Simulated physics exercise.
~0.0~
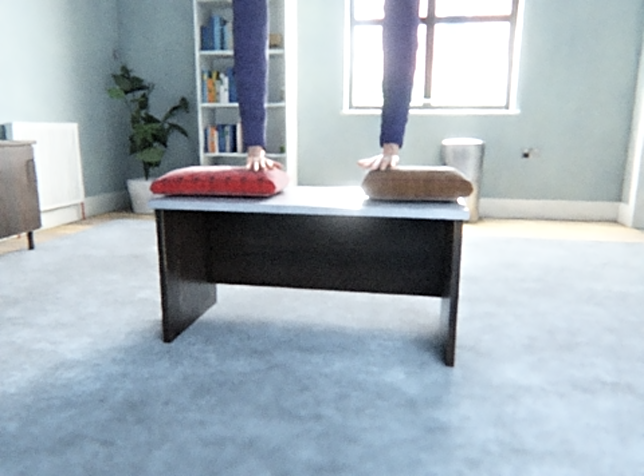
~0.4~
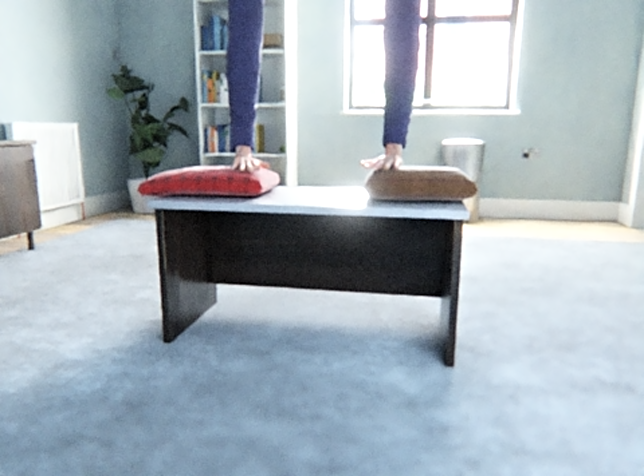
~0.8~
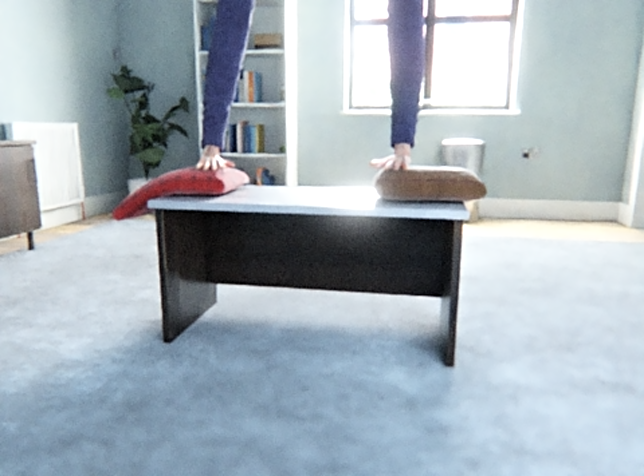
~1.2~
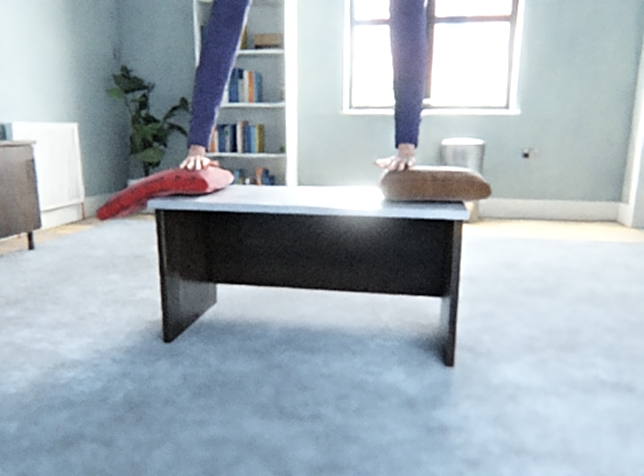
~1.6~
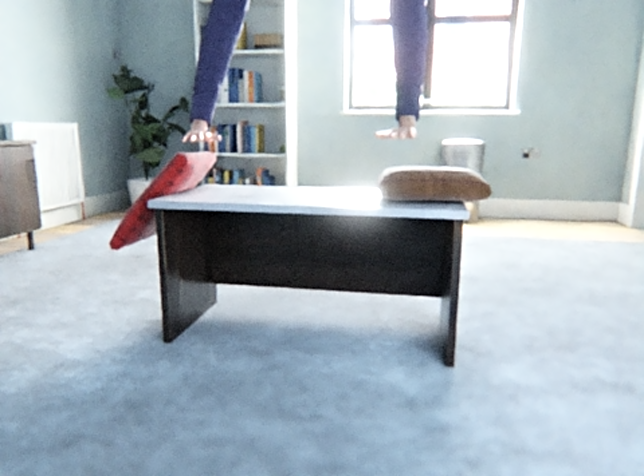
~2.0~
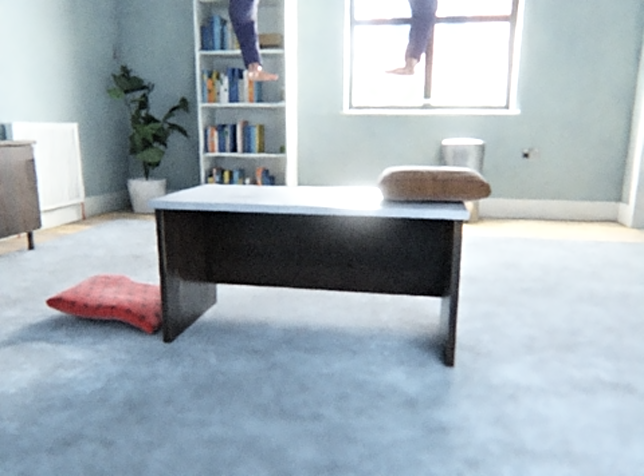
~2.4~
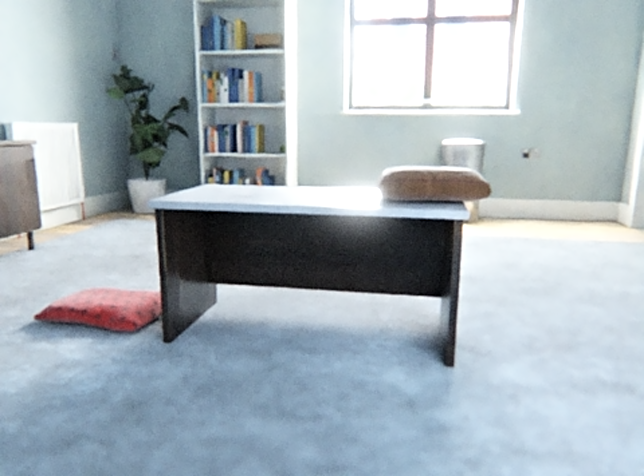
The clip shows two hands pushing a red pillow left and a brown soft bag right toward opposite ends of a bench. The hands lift away, and the pillow slumps off the left end onto the floor while the bag stays on top.
